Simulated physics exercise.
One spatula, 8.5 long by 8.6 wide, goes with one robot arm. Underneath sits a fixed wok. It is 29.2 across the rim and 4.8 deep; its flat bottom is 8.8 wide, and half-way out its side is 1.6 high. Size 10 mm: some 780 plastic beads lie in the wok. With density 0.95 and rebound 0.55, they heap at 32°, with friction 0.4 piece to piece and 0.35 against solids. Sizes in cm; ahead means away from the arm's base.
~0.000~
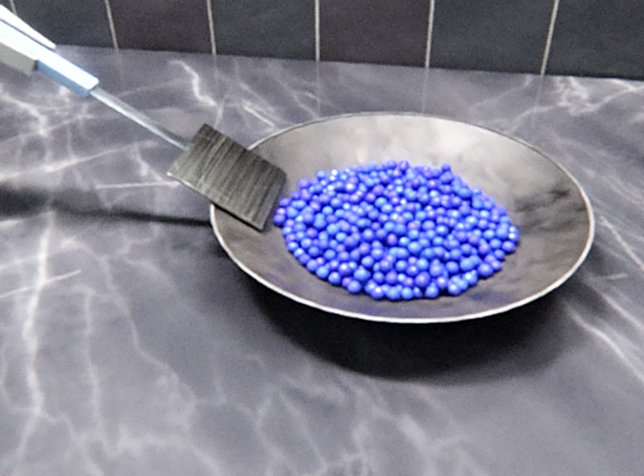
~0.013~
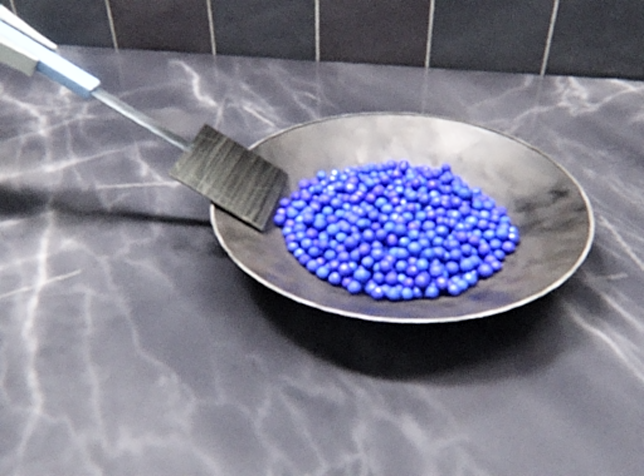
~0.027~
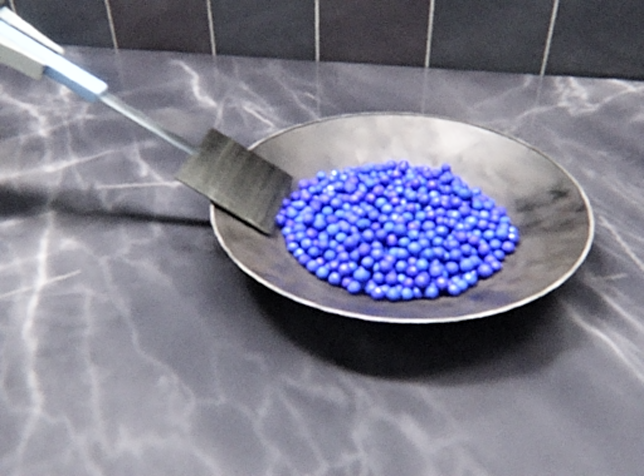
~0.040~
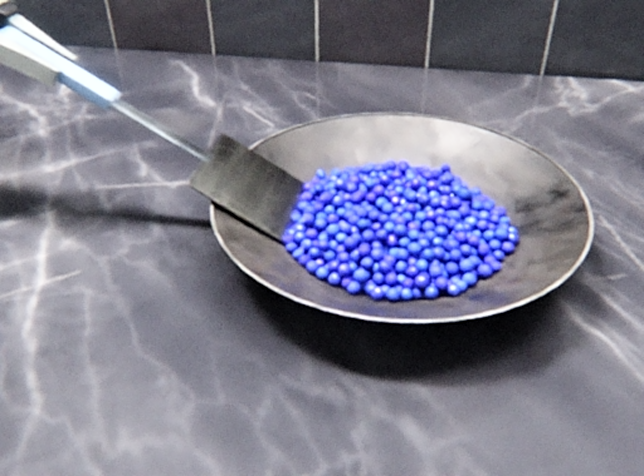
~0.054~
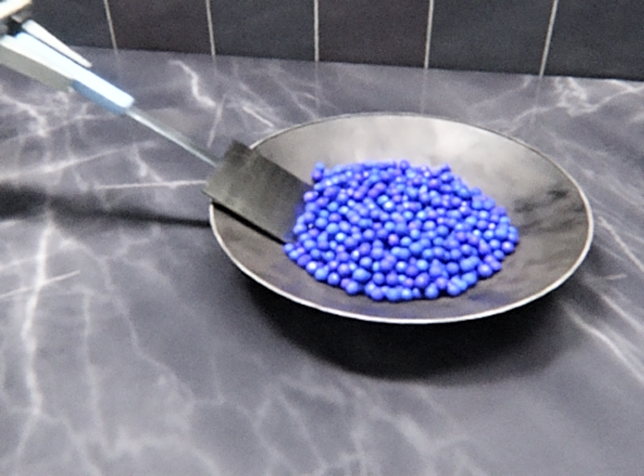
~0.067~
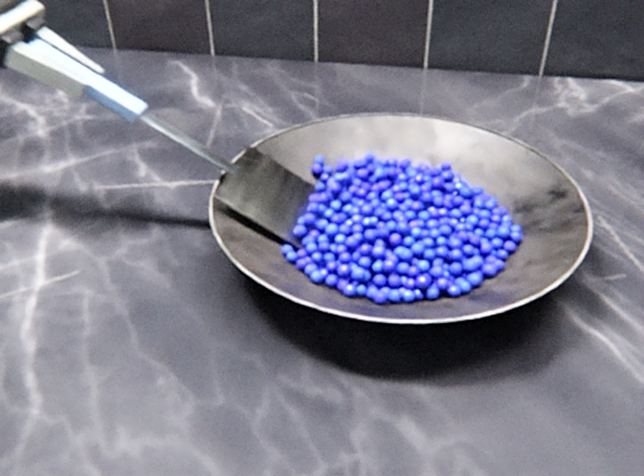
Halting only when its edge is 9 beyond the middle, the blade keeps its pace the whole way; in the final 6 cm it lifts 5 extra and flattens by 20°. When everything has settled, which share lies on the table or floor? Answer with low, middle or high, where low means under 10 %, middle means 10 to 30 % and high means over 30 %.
Middle.
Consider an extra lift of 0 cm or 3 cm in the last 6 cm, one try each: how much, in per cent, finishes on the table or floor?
Close to 15 and 25 percent respectively.
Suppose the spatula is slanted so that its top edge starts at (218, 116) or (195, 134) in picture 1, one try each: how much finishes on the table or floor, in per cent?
First try roughly 25 percent, second try roughly 20 percent.
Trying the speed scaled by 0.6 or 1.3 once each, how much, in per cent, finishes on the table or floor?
10 and 30 %.
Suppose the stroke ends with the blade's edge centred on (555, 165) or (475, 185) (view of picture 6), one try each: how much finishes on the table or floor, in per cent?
About 35 and 10 per cent.
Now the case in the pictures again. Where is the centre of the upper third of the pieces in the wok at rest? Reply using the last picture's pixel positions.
(496, 220).
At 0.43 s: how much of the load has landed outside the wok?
It works out to about 10 in a hundred.
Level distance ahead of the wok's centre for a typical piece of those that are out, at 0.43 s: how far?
The distance is around 20 cm.
After 0.13 s, sloping 31°, highest piece 9 above the table; 784 in the wok.
After 0.20 s, sloping 26°, highest piece 8 above the table; 784 in the wok.
After 0.43 s, sloping 11°, highest piece 9 above the table; 610 in the wok, 89 on the table or floor, 85 on the blade or in flight.
After 1.48 s, sloping 11°, highest piece 5 above the table; 610 in the wok, 174 on the table or floor.
At rest, 610 in the wok, 174 on the table or floor. That is 22 % on the table or floor.
